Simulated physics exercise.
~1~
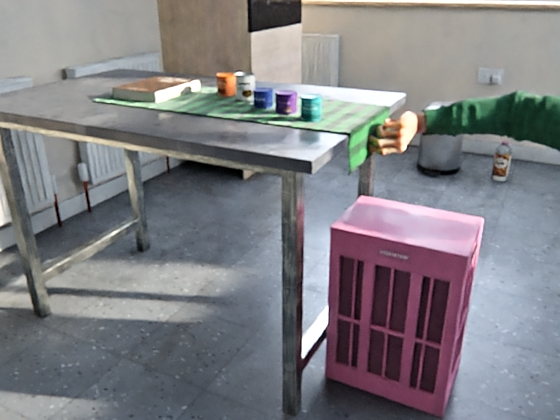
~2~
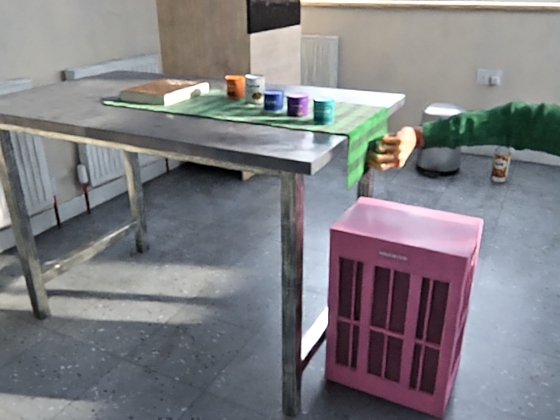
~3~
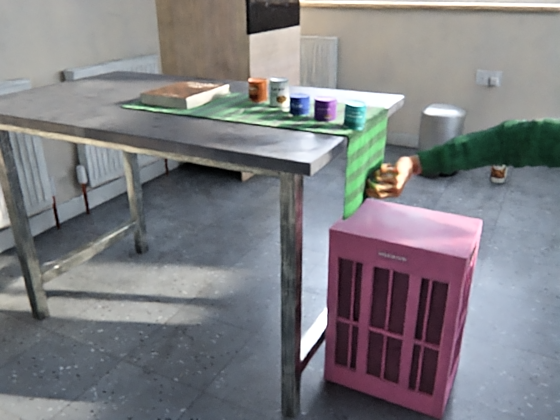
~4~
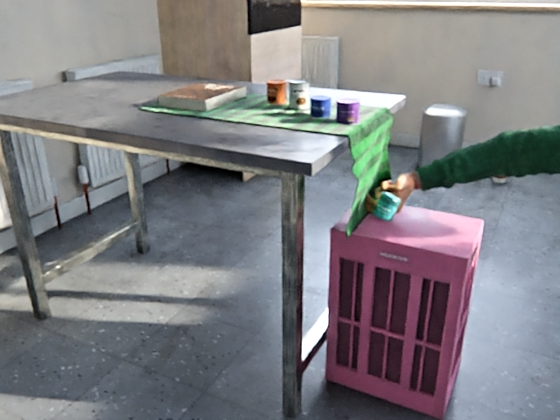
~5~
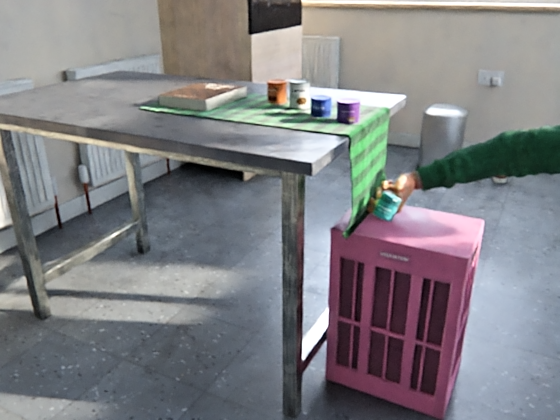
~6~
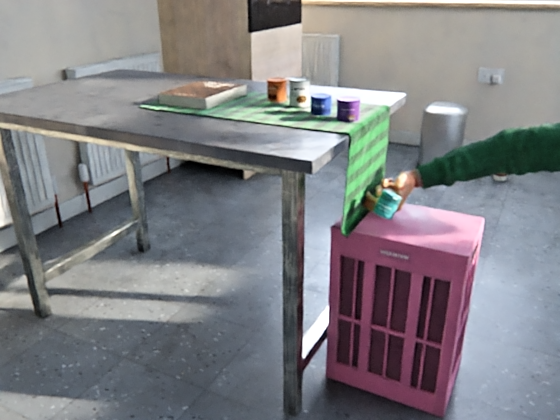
A hand pulls a green cloth along a table until one pot leaves the edge.
